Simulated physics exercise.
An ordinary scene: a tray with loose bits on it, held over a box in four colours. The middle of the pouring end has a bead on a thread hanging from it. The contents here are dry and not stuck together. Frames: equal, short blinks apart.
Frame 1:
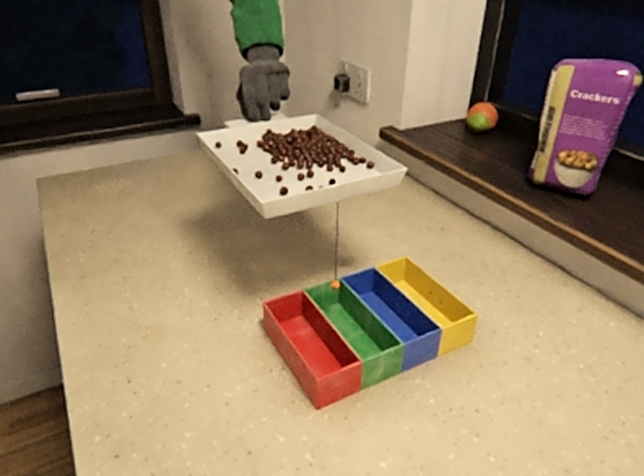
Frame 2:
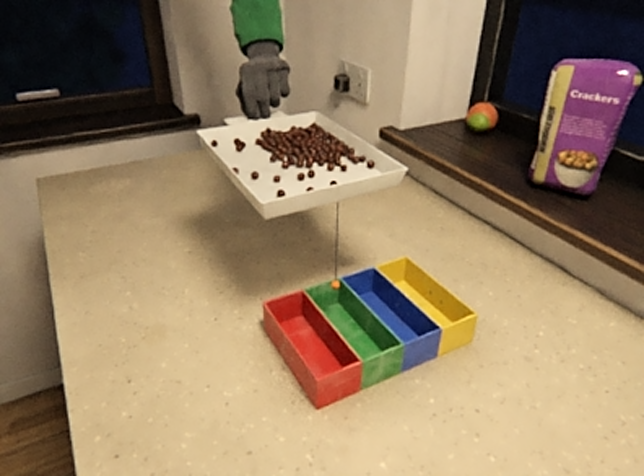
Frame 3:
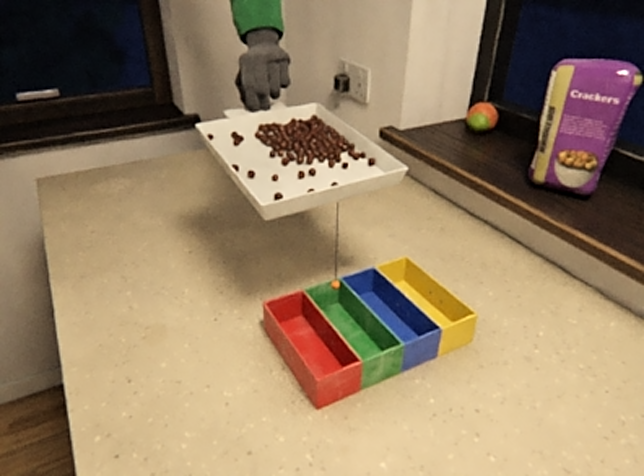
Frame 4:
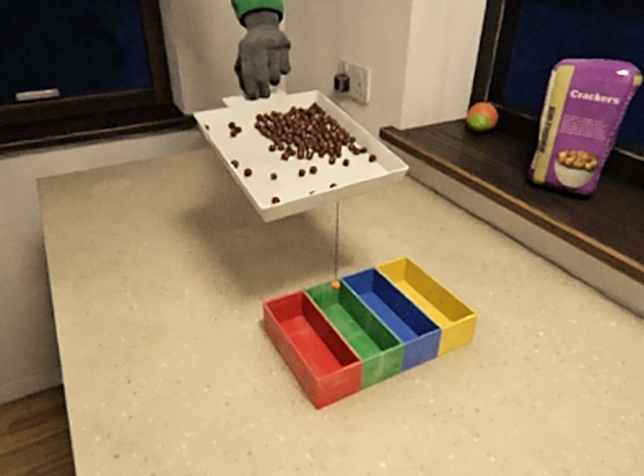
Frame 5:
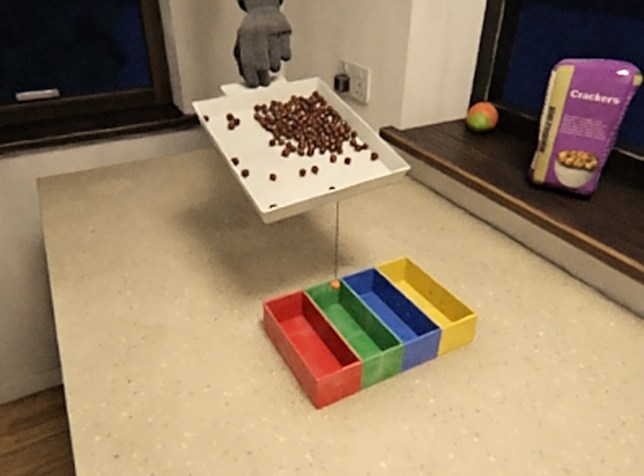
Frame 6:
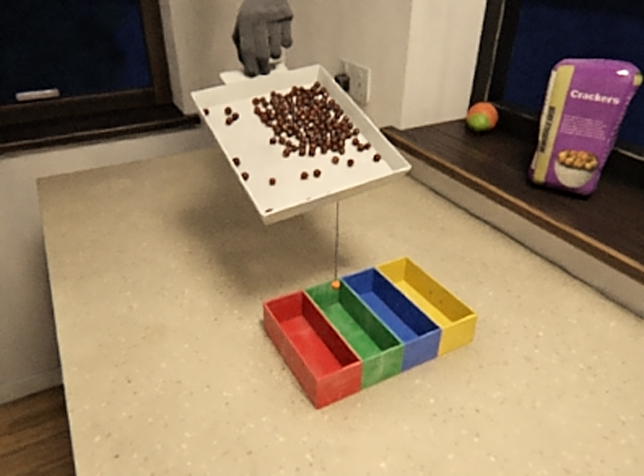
A white tray of brown chocolate balls starts out level above a box with red, green, blue and yellow cells, a few balls shifting. A gloved hand then raises the far end, tilting the tray gradually toward its near left corner, and more of the balls move across it.
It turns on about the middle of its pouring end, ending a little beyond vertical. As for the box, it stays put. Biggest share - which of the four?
Red cell.
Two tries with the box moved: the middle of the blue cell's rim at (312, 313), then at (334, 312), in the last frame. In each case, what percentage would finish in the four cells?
First 90 %, then 80 %.
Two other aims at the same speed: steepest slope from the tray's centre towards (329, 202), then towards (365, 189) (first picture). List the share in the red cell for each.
Near 30 % and, after that, 0 %.
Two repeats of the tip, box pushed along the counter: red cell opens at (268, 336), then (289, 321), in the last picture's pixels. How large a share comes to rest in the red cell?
40 %, then 50 %.
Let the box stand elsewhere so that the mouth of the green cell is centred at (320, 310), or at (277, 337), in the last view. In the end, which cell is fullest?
Red; the green cell.
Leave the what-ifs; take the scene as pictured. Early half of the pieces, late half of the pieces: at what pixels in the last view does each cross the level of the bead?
Roughly (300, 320) first, then roughly (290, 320).
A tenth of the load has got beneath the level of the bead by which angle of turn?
That happens at around 65°.
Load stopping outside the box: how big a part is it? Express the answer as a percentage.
Around 50 in a hundred.
Soon after the last picture, tray tipped steeply; most on the tray; a stray few in the red cell; a stray few in the green cell; a small part falling or outside the box.
A little later, tray tipped past a quarter turn; a small part on the tray; about a third in the red cell; a small part in the green cell; a stray few in the blue cell; a stray few in the yellow cell; about half falling or outside the box.
Later still, tray tipped past a quarter turn; about a third in the red cell; a small part in the green cell; a stray few in the blue cell; a stray few in the yellow cell; about half falling or outside the box.
By the end, tray tipped past a quarter turn; about a third in the red cell; a small part in the green cell; a stray few in the blue cell; a stray few in the yellow cell; about half outside the box.
